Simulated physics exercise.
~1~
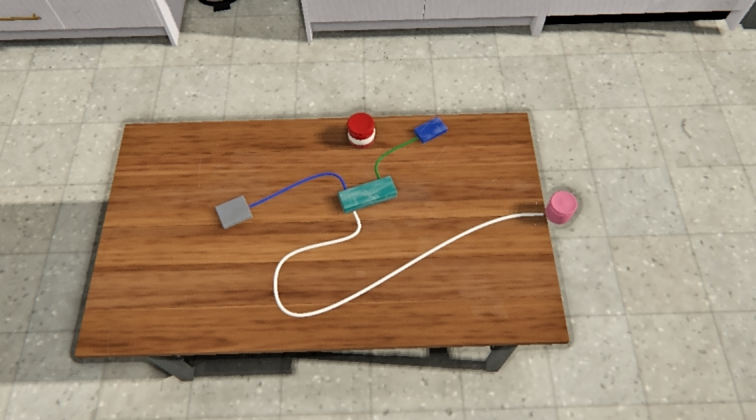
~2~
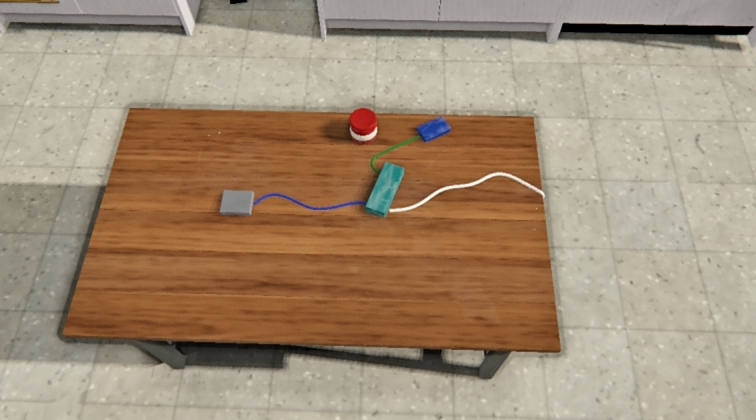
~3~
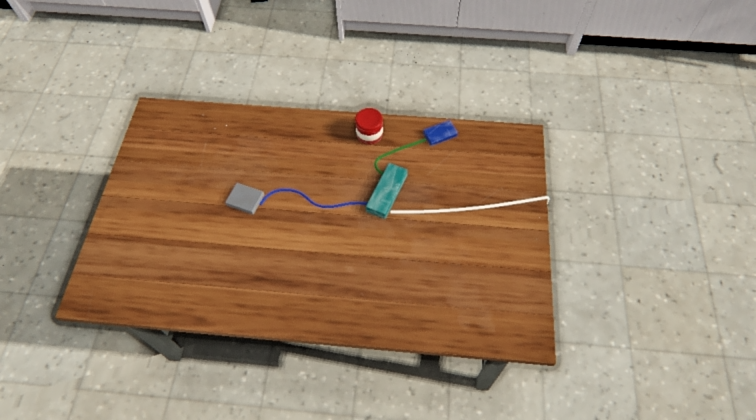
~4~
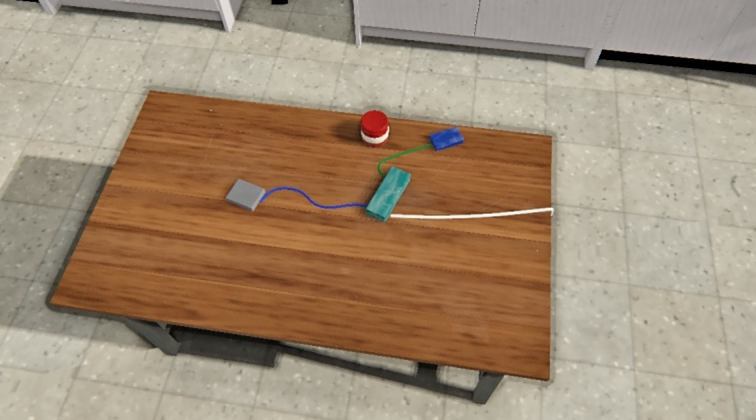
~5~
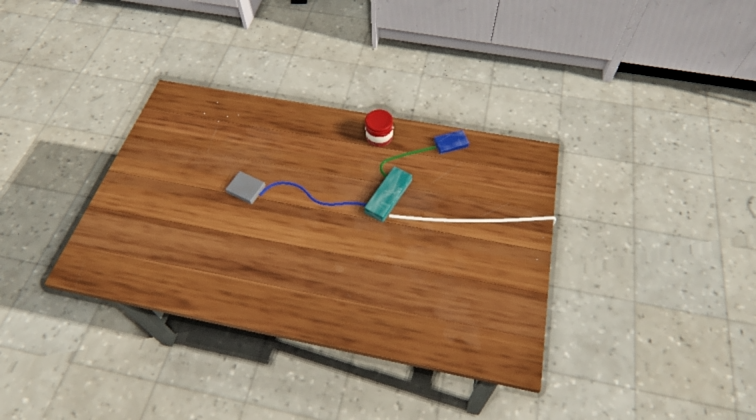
Wooden table, a pink cylinder dropping off the right edge, its white cable pulling taut and turning the teal strip before everything settles.
